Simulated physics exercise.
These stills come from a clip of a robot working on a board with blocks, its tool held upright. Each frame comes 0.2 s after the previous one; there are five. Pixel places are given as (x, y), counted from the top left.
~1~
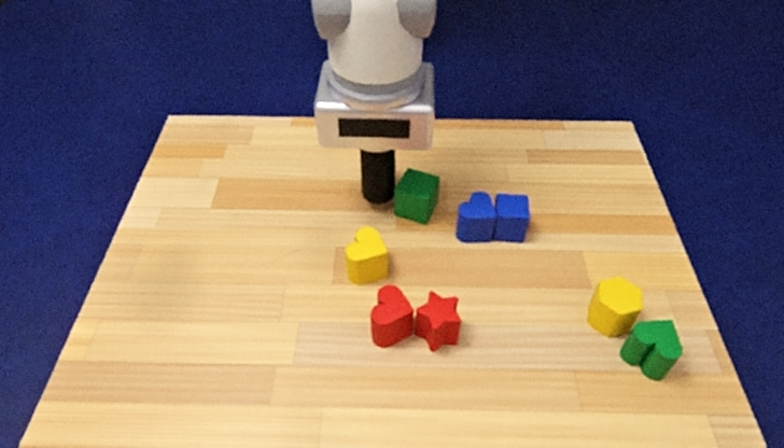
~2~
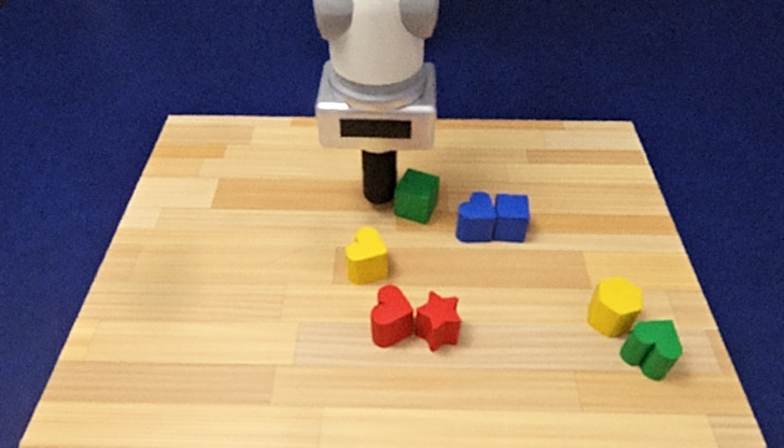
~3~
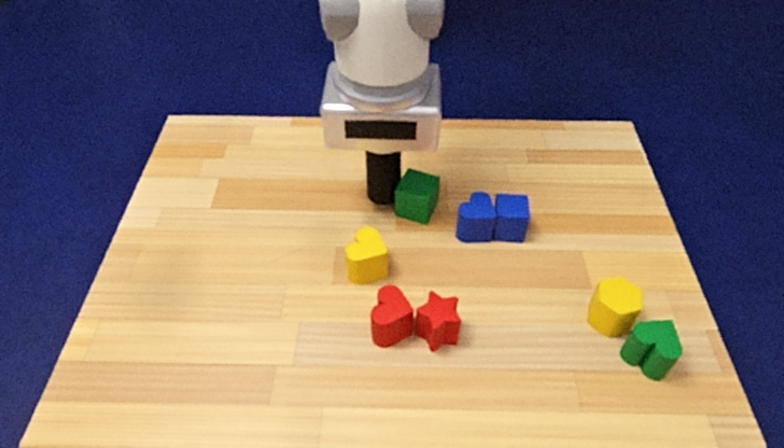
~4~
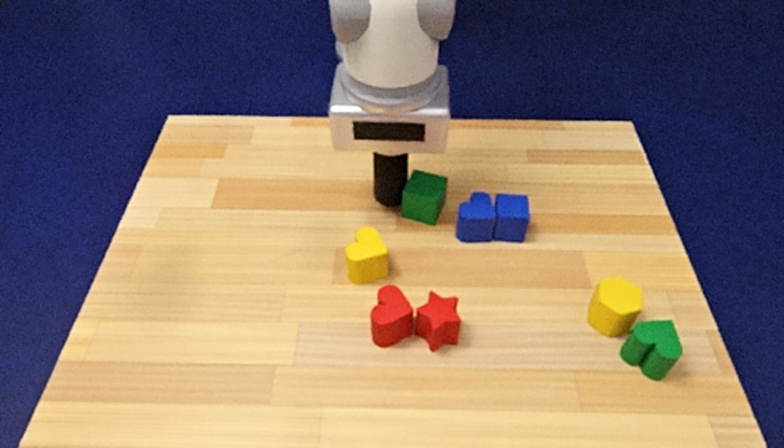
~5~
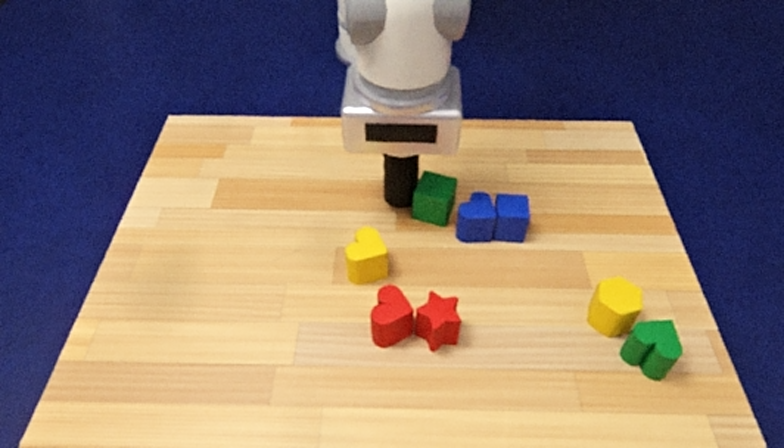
A pale wooden board lies on a deep blue surface, seen from the front and slightly above by a still camera. A grey and white robot arm with a black tool stands at the back beside a green cube, with blue blocks to its right, a yellow heart and red blocks nearer, and yellow and green blocks at lower right. The tool slides slightly right and pushes the green cube a short way toward the blue heart, while the other blocks stay still.
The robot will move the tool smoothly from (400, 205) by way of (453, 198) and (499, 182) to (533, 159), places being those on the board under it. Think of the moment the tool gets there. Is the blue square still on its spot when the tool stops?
I expect not.
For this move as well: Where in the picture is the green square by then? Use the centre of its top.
(488, 191)
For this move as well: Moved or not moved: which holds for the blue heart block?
Moved away.
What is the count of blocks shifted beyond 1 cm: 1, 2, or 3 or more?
Three or more blocks move.
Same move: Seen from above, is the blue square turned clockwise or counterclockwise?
From above, the turn goes anticlockwise.
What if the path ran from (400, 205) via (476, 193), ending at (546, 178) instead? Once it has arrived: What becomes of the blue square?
It is moved from its place.
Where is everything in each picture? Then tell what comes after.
Tip of the tool (379, 192), middles of tops, yellow heart block (366, 244), green square (418, 183), blue heart block (479, 206), blue square (513, 205), in the first picture.
Tool (380, 193), nothing pushed, in the second picture.
Tool (384, 194), nothing pushed, in the third picture.
Tool (391, 195), green square (425, 184), in the fourth picture.
Tool (401, 197), yellow heart block (366, 244), green square (436, 185), blue heart block (479, 206), blue square (513, 205), in the fifth picture.
On the path given first. One third of the way, tool (455, 190); green square (486, 191), turned 45° clockwise; blue heart block (493, 216), turned 30° clockwise; blue square (527, 209), turned 20° anticlockwise.
Two thirds of the way, tool (501, 173); green square (488, 191), turned 50° clockwise; blue heart block (493, 217), turned 30° clockwise; blue square (527, 209), turned 25° anticlockwise.
At the end, tool (535, 151); yellow heart block unmoved; green square (488, 191), turned 50° clockwise; blue heart block (493, 217), turned 30° clockwise; blue square (527, 209), turned 25° anticlockwise.
